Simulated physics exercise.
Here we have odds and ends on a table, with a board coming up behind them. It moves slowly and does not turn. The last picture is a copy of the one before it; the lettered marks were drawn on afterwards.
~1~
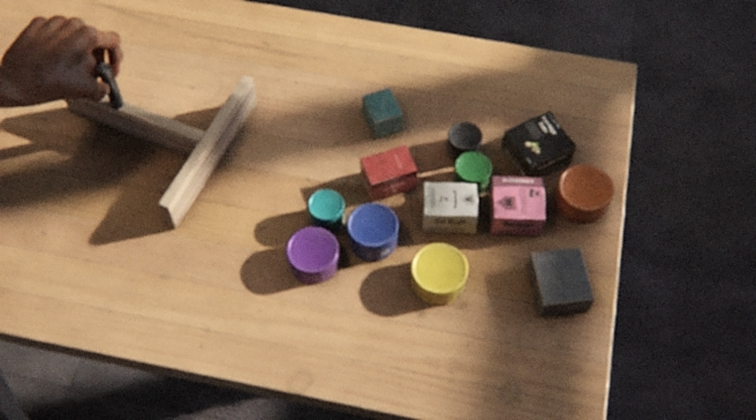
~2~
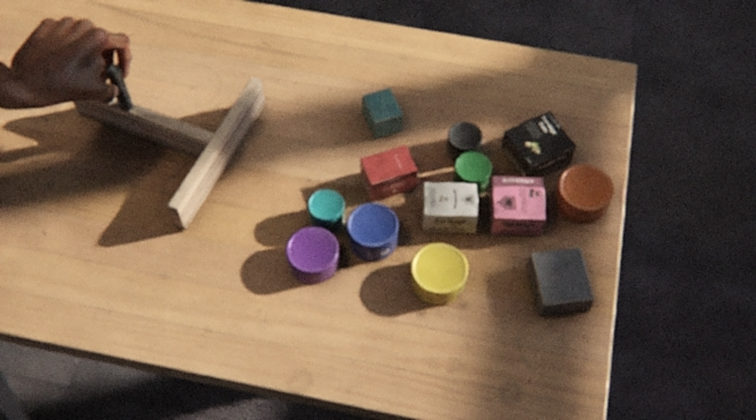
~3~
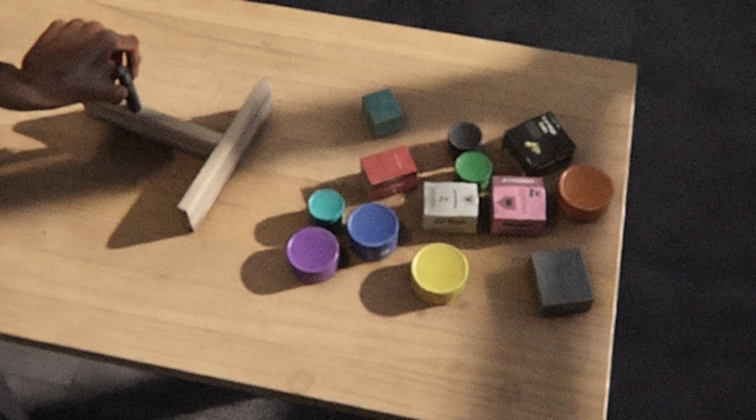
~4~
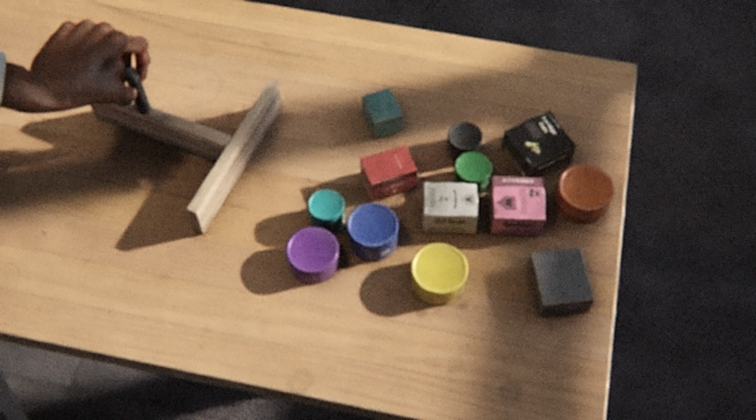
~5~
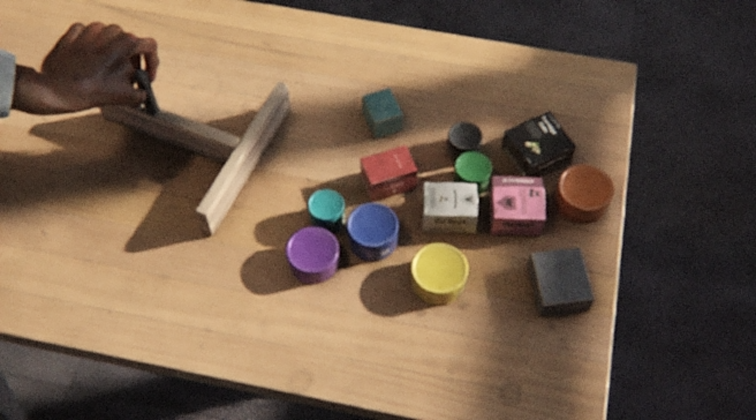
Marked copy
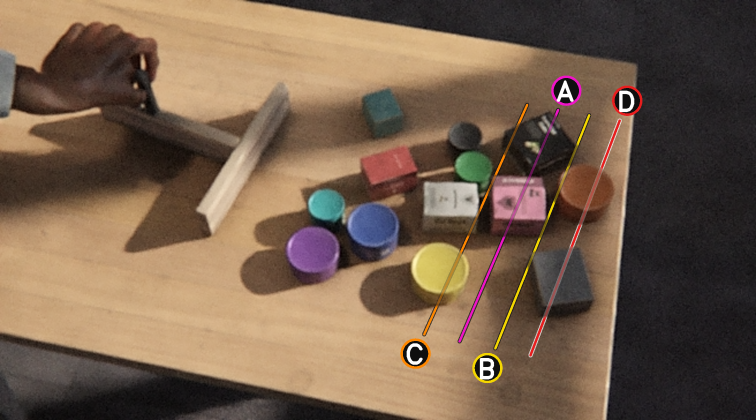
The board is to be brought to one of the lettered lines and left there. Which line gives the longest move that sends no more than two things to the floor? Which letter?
At B, and not beyond.
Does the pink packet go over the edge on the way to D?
Yes.
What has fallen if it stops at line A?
The orange tub goes over.
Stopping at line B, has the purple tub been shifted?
By then, yes.
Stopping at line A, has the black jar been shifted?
By then, yes.
On the marked copy, A at (513, 217); B at (546, 223); C at (480, 211); D at (579, 229).
Taking B. A third of the way, board (350, 164); purple tub (339, 266); turquoise block (403, 111).
Two thirds of the way, board (459, 183); orange tub (599, 190); pink packet (555, 209).
When it is over, board (547, 199); pink packet over the edge; orange tub over the edge; two fallen.
As for the rest, A is within the limit but short; C is within the limit but short; D drops three.
